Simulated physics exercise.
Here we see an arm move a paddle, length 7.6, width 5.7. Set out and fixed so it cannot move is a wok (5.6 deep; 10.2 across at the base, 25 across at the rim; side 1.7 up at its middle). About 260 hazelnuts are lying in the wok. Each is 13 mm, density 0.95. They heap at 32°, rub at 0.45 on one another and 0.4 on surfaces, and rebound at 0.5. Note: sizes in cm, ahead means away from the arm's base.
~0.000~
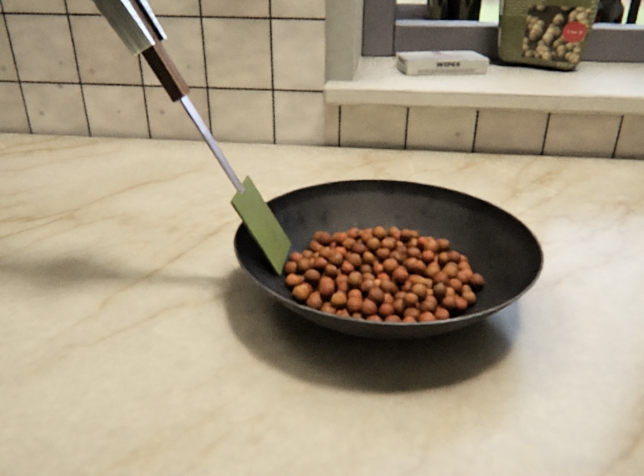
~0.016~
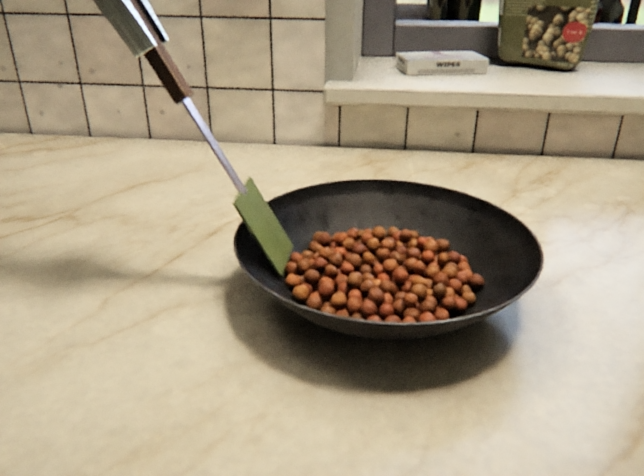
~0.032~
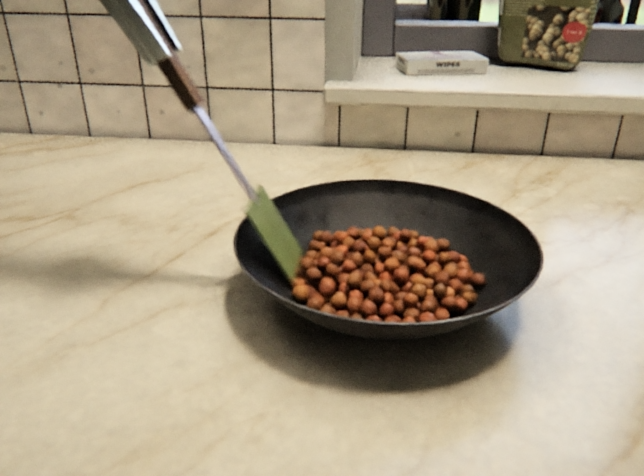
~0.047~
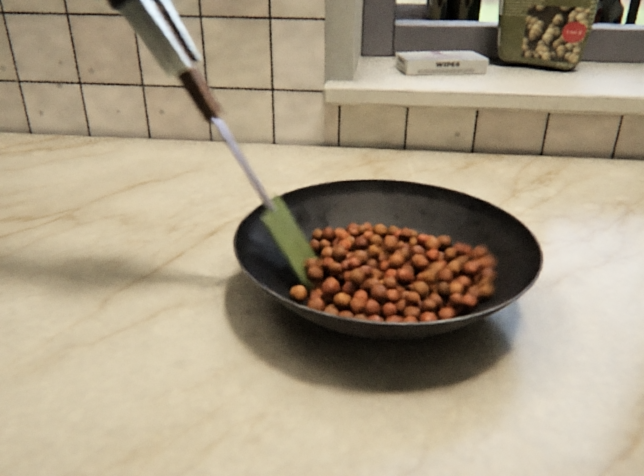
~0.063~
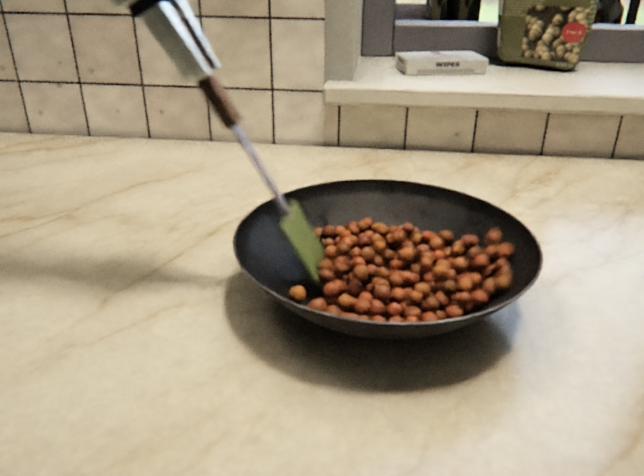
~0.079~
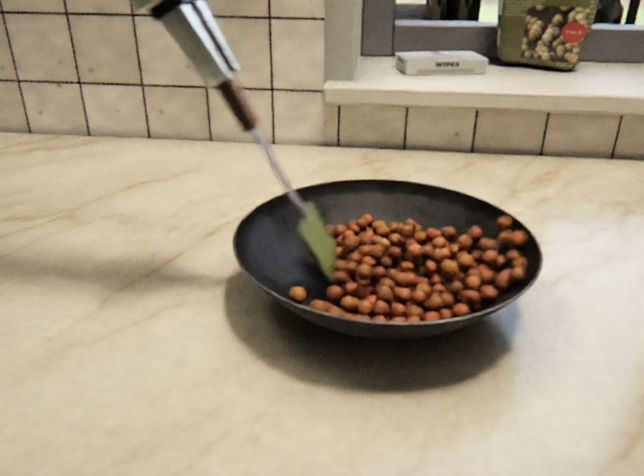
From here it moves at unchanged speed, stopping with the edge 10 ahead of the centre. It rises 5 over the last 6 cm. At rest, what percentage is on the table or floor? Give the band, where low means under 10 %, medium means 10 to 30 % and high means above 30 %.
Band: High.
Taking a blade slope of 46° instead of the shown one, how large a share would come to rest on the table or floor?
It would come to roughly 35 percent.
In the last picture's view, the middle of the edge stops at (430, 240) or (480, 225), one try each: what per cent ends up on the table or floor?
I'd say some 5 per cent, then some 25 per cent.
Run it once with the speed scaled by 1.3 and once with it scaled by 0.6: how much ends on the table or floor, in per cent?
Around 40 per cent, then around 20 per cent, would end on the table or floor.
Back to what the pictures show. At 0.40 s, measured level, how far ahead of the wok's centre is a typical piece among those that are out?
I'd say some 24 centimetres.
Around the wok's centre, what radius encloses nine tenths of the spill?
75 cm.
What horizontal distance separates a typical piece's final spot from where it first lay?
Level distance of roughly 6 cm.
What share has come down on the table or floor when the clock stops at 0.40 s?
Roughly 20 per cent.
By 0.13 s, sloping 61°, highest piece 8 above the table; 252 in the wok, 5 on the blade or in flight.
By 0.17 s, sloping 61°, highest piece 8 above the table; 246 in the wok, 11 on the blade or in flight.
By 0.40 s, sloping 61°, highest piece 20 above the table; 161 in the wok, 55 on the table or floor, 41 on the blade or in flight.
By 1.45 s, sloping 61°, highest piece 4 above the table; 161 in the wok, 96 on the table or floor.
Final count, 161 in the wok, 96 on the table or floor. That is 37 % on the table or floor.
